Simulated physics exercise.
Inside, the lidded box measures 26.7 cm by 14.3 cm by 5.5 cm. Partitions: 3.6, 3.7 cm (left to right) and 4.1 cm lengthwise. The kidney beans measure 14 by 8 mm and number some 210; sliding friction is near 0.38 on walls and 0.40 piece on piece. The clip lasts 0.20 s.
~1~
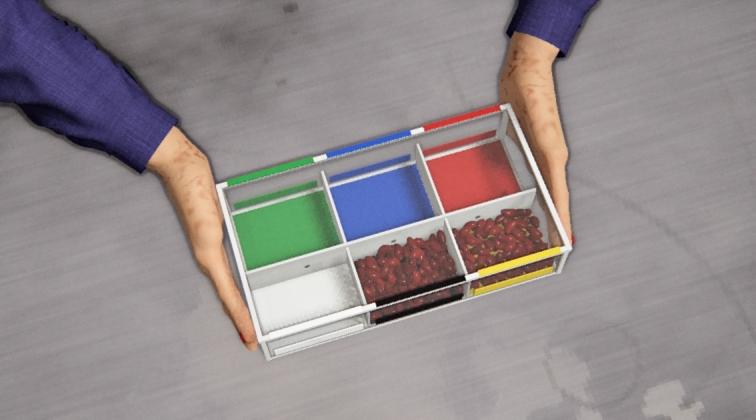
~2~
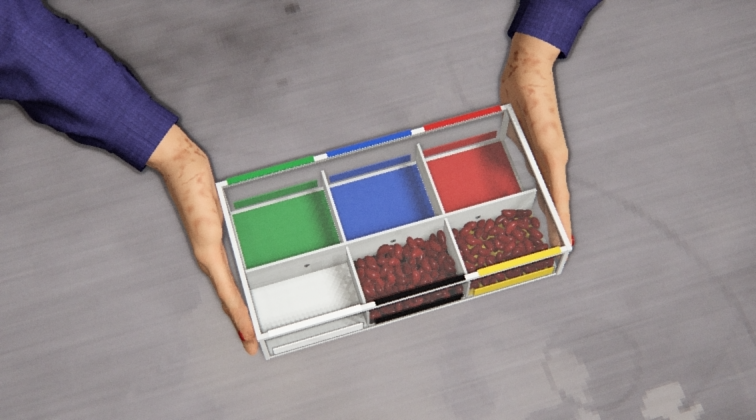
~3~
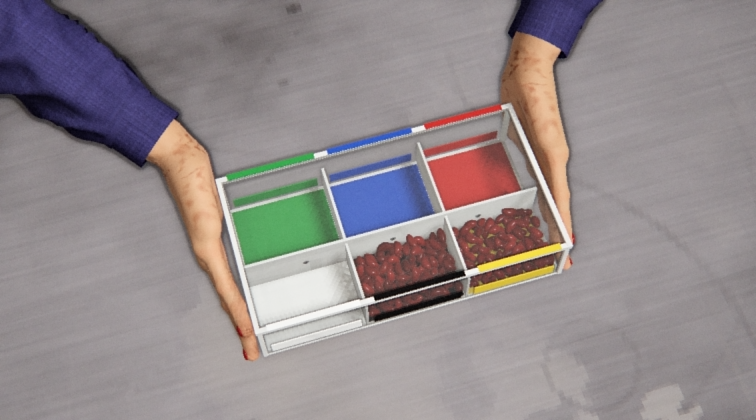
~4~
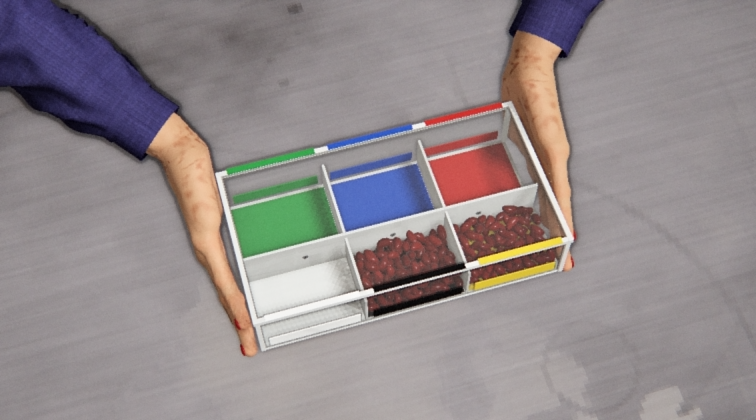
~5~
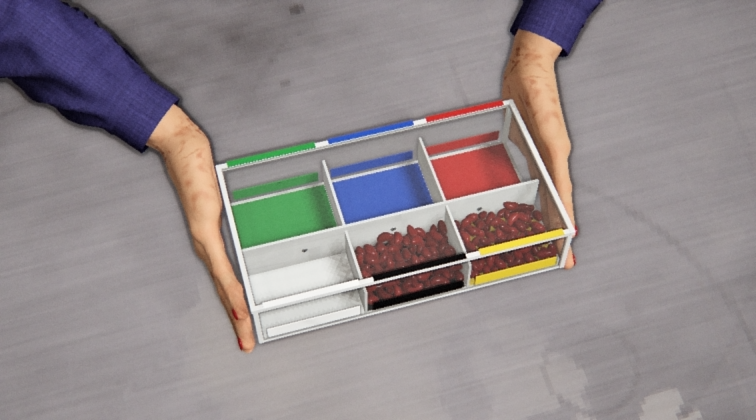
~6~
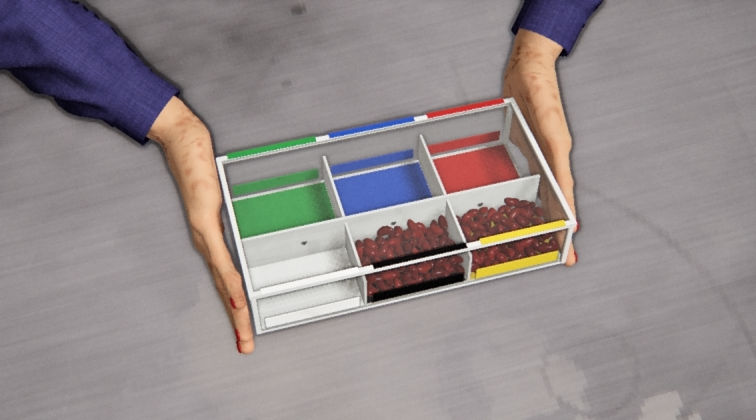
Seen from above at a fixed angle, a streaky grey surface lies beneath two hands in purple sleeves. They grip the ends of a clear-sided box with six compartments, green, blue and red along the back, white, black and yellow along the front, with dark red beans in the black and yellow ones. The hands slowly tilt the box, its front edge rising slightly, while the beans barely shift.
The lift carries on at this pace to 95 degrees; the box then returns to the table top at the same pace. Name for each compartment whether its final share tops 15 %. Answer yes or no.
Red compartment: Yes; blue compartment: No; green compartment: No; yellow compartment: Yes; white compartment: No; black compartment: Yes.
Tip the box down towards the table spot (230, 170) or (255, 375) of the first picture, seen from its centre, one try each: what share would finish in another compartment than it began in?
Some 30 and 40 per cent.
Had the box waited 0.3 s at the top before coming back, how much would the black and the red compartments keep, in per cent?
Black 30, red 20.
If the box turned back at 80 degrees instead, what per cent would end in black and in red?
Then: Black 40; red 15.
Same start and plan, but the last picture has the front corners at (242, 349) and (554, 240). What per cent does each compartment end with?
Red 0; blue 0; green 0; yellow 30; white 20; black 50.
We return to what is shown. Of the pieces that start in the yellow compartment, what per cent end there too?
Some 80 per cent.
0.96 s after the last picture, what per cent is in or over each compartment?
Red 10; blue 5; green 0; yellow 40; white 0; black 45.
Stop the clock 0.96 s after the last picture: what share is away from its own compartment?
Roughly 10 per cent.
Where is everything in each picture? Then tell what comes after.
Box tilt 0 degrees, front corners at (262, 337) and (565, 247); yellow 50 %, black 50 %, in the first frame.
Box tilt 1 degrees, front corners at (261, 335) and (565, 247), in the second frame.
Box tilt 2 degrees, front corners at (259, 330) and (566, 244), in the third frame.
Box tilt 5 degrees, front corners at (257, 320) and (567, 238), lowest corner right back, in the fourth frame.
Box tilt 9 degrees, front corners at (255, 308) and (568, 230), lowest corner right back, in the fifth frame.
Box tilt 13 degrees, front corners at (253, 294) and (570, 222), lowest corner right back; yellow 50 %, black 50 %, in the sixth frame.
Then, 0.96 s after the last picture, tilt 95 degrees; red 10 %, blue 5 %, yellow 40 %, black 45 %.
Then, 1.60 s after the last picture, tilt 43 degrees; red 20 %, blue 10 %, yellow 40 %, black 30 %.
Then, 2.29 s after the last picture, tilt 0 degrees; red 20 %, blue 10 %, yellow 40 %, black 30 %.
In the end, red 20 %, blue 10 %, green 0 %, yellow 40 %, white 0 %, black 30 %.
